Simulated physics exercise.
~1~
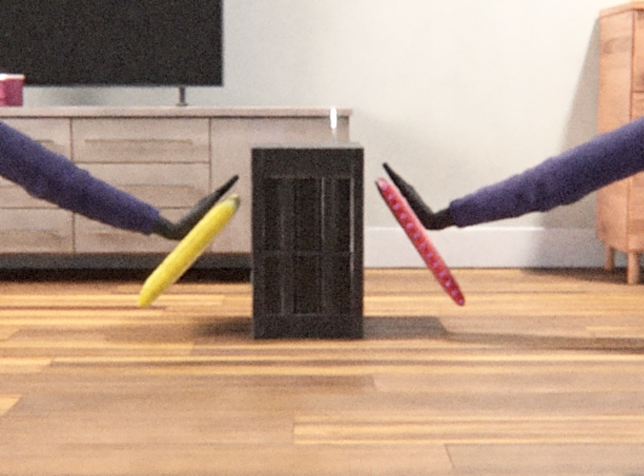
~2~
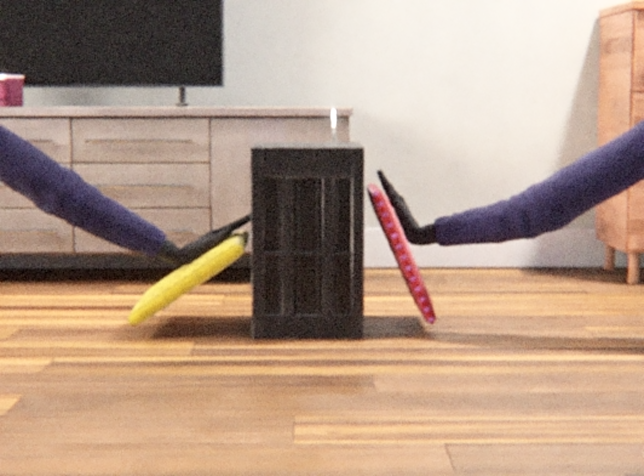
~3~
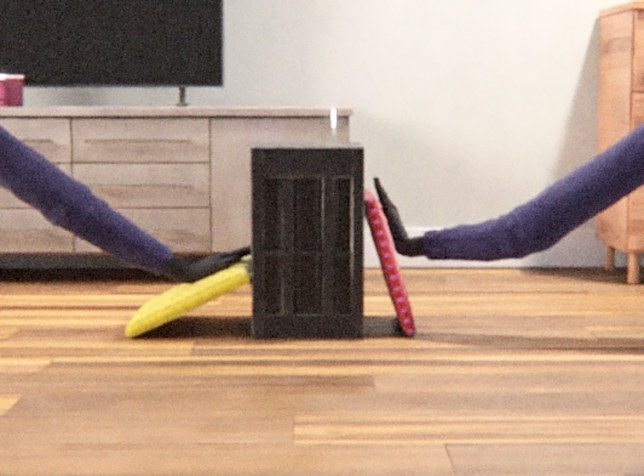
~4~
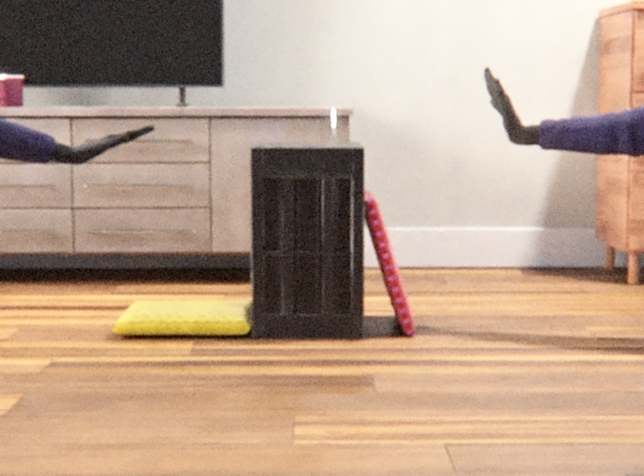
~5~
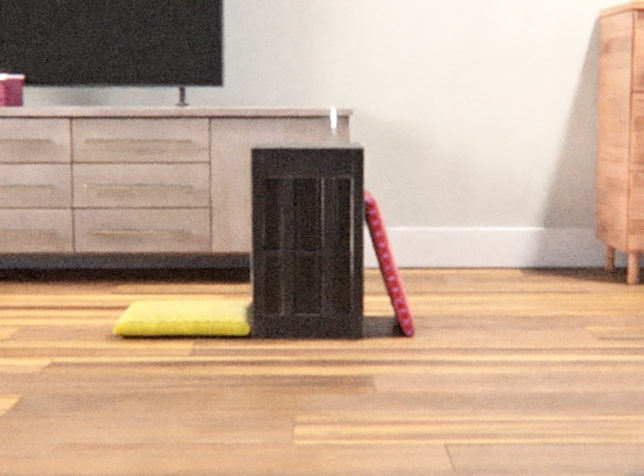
Two hands lean pads against a black crate; the yellow falls flat, the red stays leaning.
